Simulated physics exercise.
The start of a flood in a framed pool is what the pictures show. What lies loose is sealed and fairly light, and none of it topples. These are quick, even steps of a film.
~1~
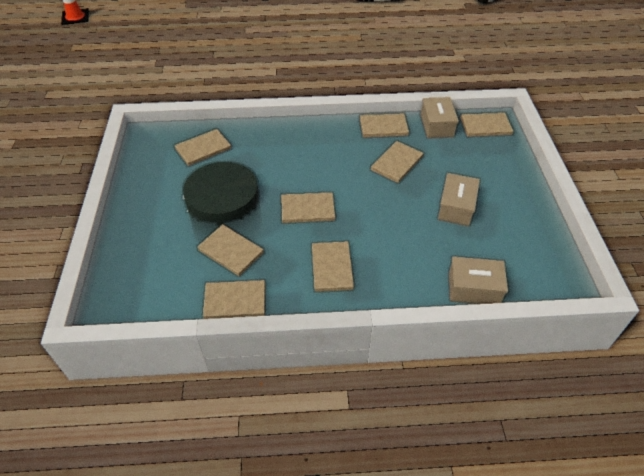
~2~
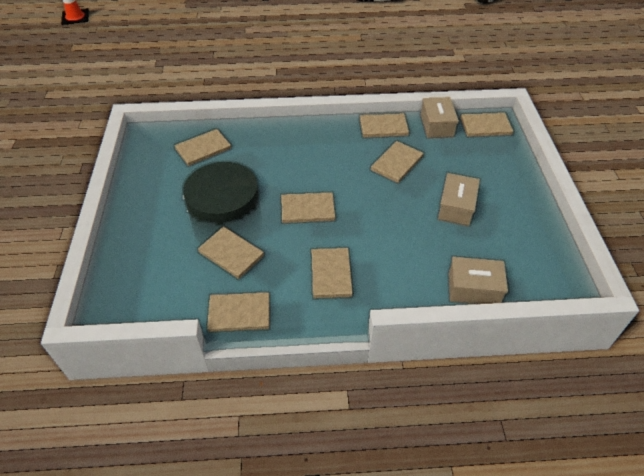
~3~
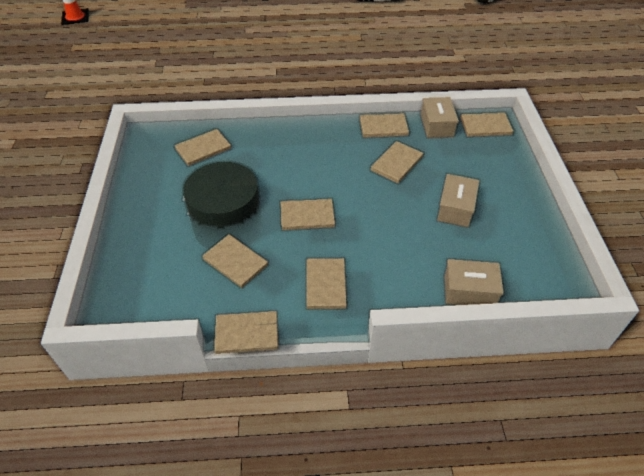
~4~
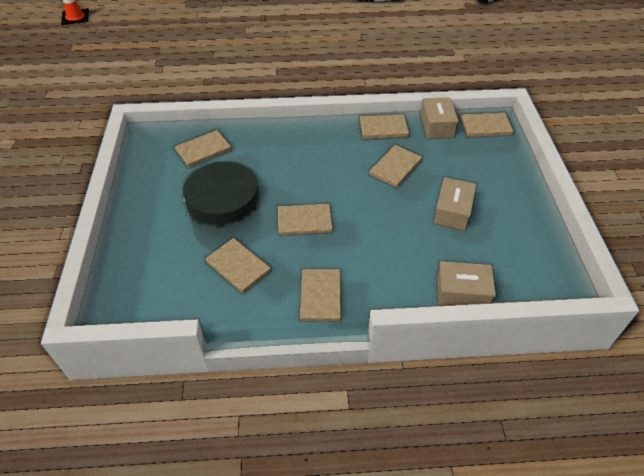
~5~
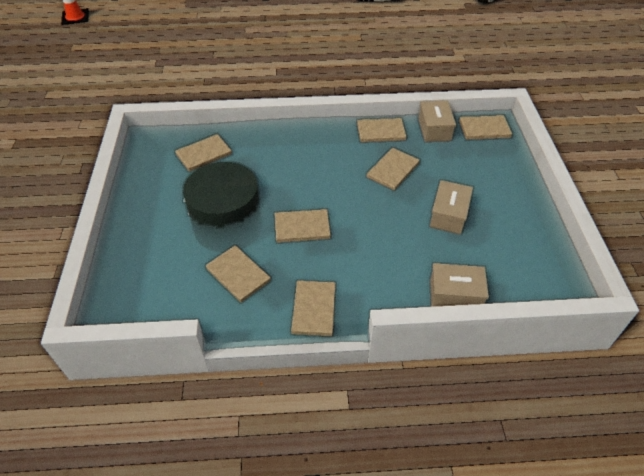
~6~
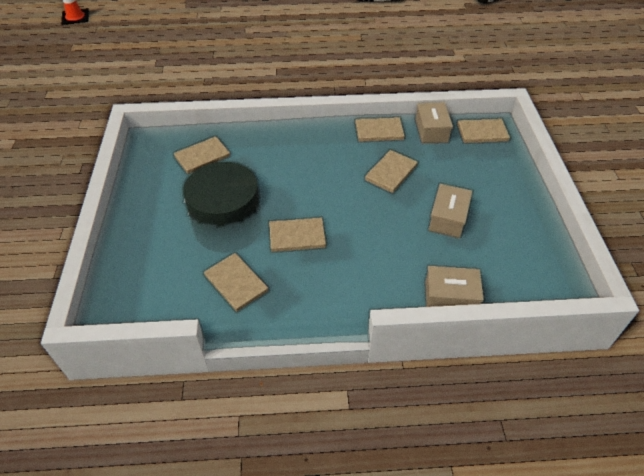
Part of a pool's front wall disappearing as tan floats drift toward the gap, two leaving view there one after another.
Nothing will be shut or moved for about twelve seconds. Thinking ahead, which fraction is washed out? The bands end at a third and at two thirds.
My guess is that a middling share is carried off, one to two thirds.
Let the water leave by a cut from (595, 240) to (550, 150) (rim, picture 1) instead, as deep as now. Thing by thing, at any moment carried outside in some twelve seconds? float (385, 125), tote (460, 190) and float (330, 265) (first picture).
One after the other: Still in, gone, left behind.
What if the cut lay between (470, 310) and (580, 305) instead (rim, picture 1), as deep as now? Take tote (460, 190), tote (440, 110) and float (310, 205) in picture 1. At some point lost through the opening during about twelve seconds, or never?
Lost - retained - retained.
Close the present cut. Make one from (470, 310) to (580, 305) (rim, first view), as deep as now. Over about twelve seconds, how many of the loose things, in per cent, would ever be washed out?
Close to 20 percent.
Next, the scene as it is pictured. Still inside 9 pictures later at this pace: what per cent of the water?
80 in a hundred.
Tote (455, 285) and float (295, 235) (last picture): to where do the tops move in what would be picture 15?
They'd be somewhere near (407, 291) and (281, 292).
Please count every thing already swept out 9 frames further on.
Total: 3.
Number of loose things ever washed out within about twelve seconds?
You get 4.
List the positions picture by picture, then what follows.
The first frame shows a float at (230, 248), afloat; a float at (308, 206), afloat; 0 of 11 have shifted.
The second frame shows a float at (231, 250) floats; a float at (308, 206) floats; 1 of 11 have shifted.
The third frame shows a float at (235, 259), afloat, close to its start; a float at (307, 212), afloat, close to its start; 3 of 11 have shifted.
The fourth frame shows a float at (238, 263), afloat, close to its start; a float at (305, 217), afloat, close to its start; 5 of 11 have shifted.
The fifth frame shows a float at (238, 271), afloat, close to its start; a float at (302, 224) floats, close to its start; 7 of 11 have shifted.
The sixth frame shows a float at (236, 280) floats, close to its start; a float at (297, 233), afloat, close to its start; 8 of 11 have shifted.
A moment on, 2 of 11 are out; 9 afloat.
Next, 3 of 11 are out; 8 afloat.
Later, 4 of 11 are out; 7 afloat.
In the end, 4 of 11 are out; 7 afloat.
